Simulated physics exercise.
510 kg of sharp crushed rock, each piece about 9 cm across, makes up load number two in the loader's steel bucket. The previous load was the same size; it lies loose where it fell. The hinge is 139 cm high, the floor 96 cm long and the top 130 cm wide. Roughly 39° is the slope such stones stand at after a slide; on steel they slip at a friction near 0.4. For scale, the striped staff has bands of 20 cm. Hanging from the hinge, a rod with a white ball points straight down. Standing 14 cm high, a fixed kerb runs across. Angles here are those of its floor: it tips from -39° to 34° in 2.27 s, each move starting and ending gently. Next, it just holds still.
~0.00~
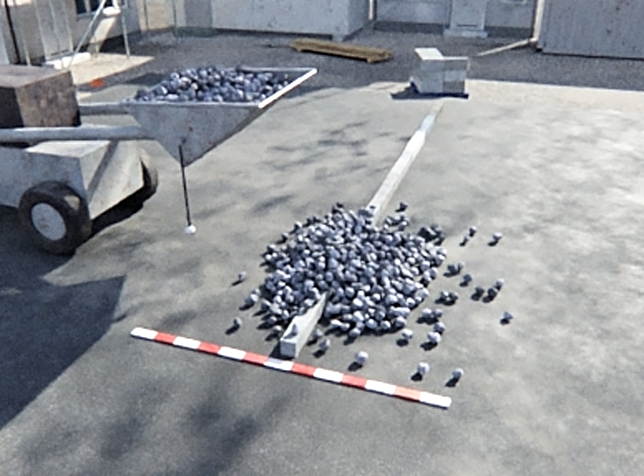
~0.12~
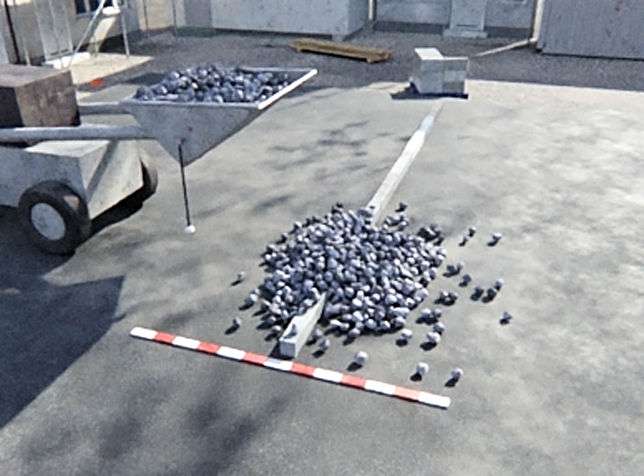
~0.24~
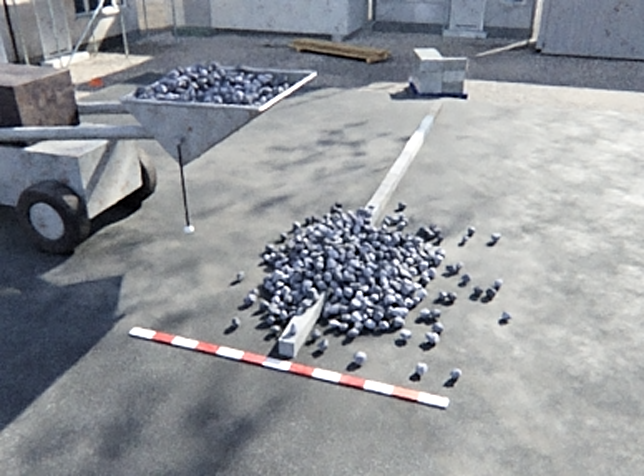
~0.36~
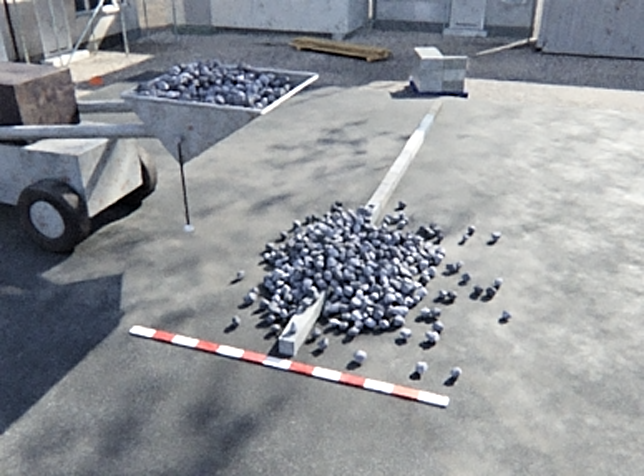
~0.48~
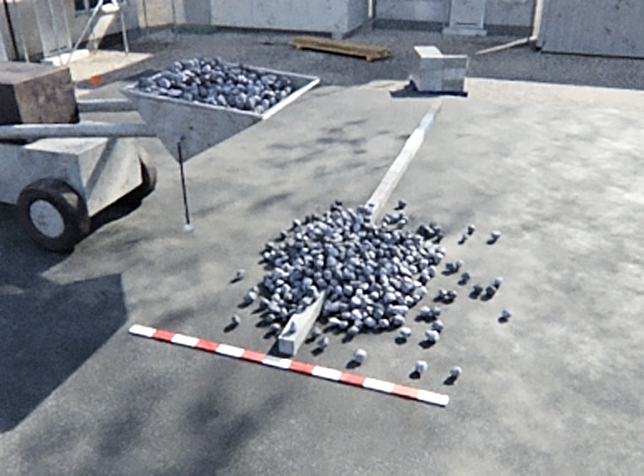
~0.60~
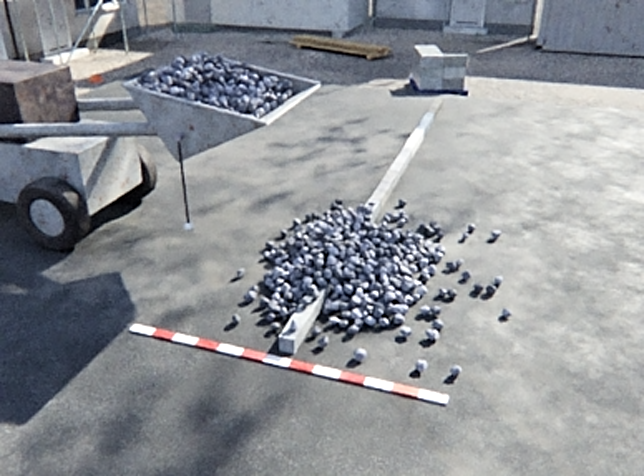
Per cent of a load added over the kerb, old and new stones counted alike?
Some 12 %.
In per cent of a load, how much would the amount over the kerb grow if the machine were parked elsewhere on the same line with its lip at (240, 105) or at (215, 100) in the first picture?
Case one about 0 %, case two about 0 %.
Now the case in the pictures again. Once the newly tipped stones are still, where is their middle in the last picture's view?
Around (308, 240).
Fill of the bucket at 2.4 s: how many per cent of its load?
Around 45 per cent of the load is still inside.
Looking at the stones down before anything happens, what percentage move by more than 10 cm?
Roughly 5 % of them.
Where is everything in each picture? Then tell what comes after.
The first frame shows lip at (260, 106), floor tilted -39°, highest stones at (224, 73). The earlier load is highest near (338, 241), 31 cm above ground level, 51 % on this side of the kerb, 49 % over the kerb.
In the second frame, the bucket is at -38°, its lip at (260, 107); the top of the load is at (218, 73); the stones move at 0.0 m/s on average.
In the third frame, the bucket is at -37°, its lip at (260, 110); the top of the load is at (198, 72); the stones move at 0.1 m/s on average.
In the fourth frame, the bucket is at -34°, its lip at (262, 113); the top of the load is at (199, 69); the stones move at 0.1 m/s on average.
In the fifth frame, the bucket is at -31°, its lip at (264, 118); the top of the load is at (195, 65); the stones move at 0.1 m/s on average.
The sixth frame shows lip at (266, 124), floor tilted -26°, highest stones at (195, 60); the stones move at 0.2 m/s on average.
After 1.7 s the floor is at 23°; in per cent of one load, 100 in the bucket, 52 on this side of the kerb, 49 over the kerb; the foremost stones are at (484, 280).
After 2.4 s the floor is at 34°; in per cent of one load, 45 in the bucket, 105 on this side of the kerb, 50 over the kerb; the foremost stones are at (484, 280).
After 2.7 s the floor is at 34°; in per cent of one load, 14 in the bucket, 131 on this side of the kerb, 54 over the kerb; the foremost stones are at (484, 280).
After 5.5 s the floor is at 34°; in per cent of one load, 0 in the bucket, 140 on this side of the kerb, 60 over the kerb; the foremost stones are at (482, 288). Net gain over the kerb, 12.
